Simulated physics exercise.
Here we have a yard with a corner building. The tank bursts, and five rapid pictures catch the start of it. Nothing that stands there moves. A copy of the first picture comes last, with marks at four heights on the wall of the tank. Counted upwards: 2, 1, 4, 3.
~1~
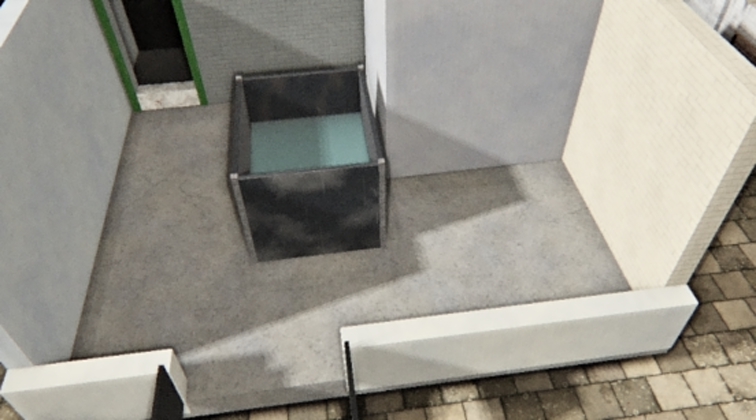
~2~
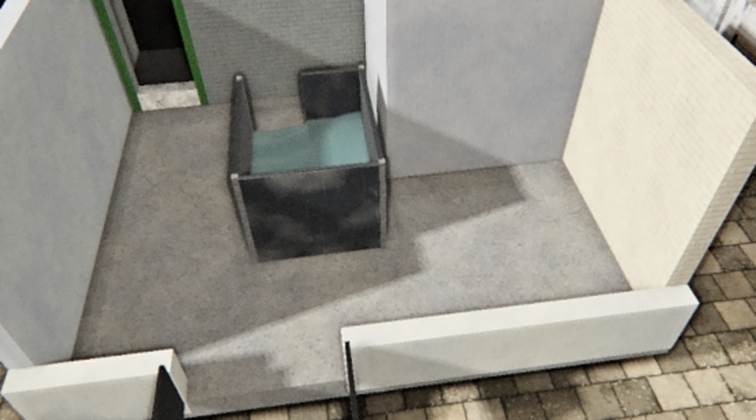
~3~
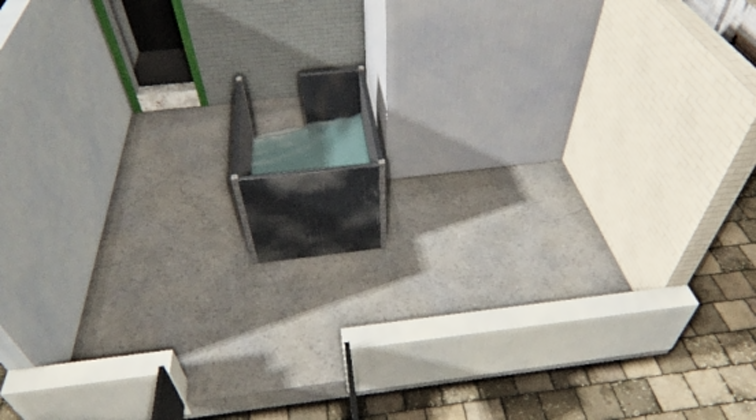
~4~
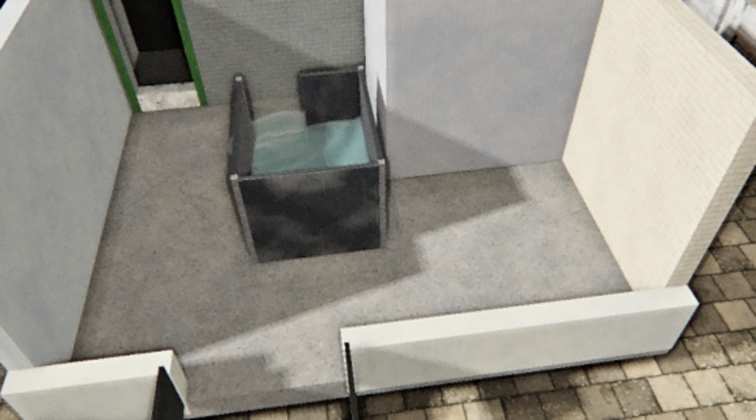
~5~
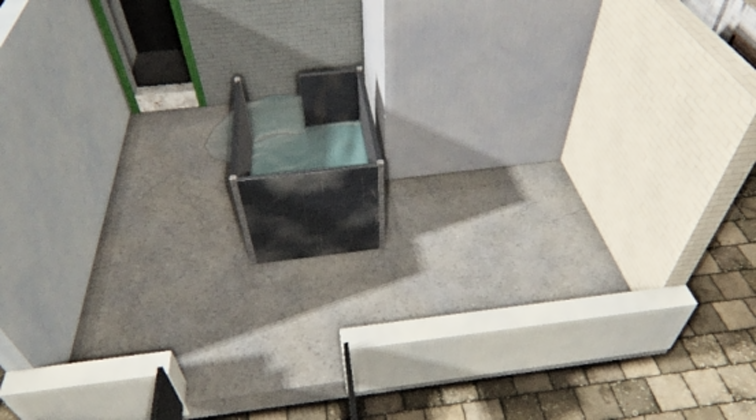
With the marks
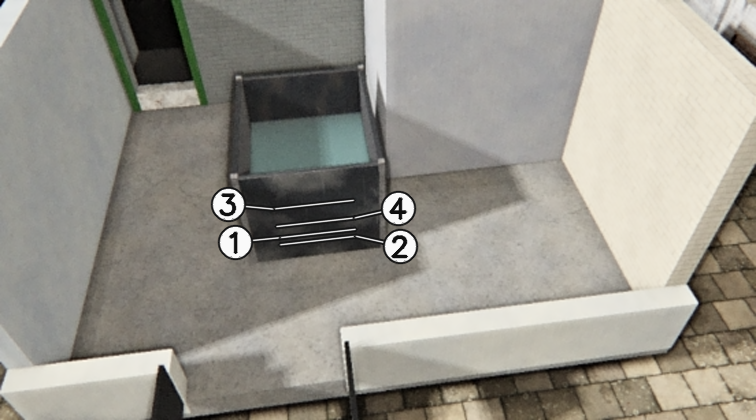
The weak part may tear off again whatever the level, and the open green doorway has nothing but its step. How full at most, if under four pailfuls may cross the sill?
Choose 3.
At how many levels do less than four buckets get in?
All of them.
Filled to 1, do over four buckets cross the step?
No.
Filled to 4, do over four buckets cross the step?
No, not at all.
On the marked copy, 1 at (317, 233); 2 at (318, 240); 3 at (313, 204); 4 at (315, 222); from the bottom up 2, 1, 4, 3.
With 1, nothing gets over.
With 2, nothing gets over.
With 3, a bucket or two gets in.
With 4, nothing gets over.
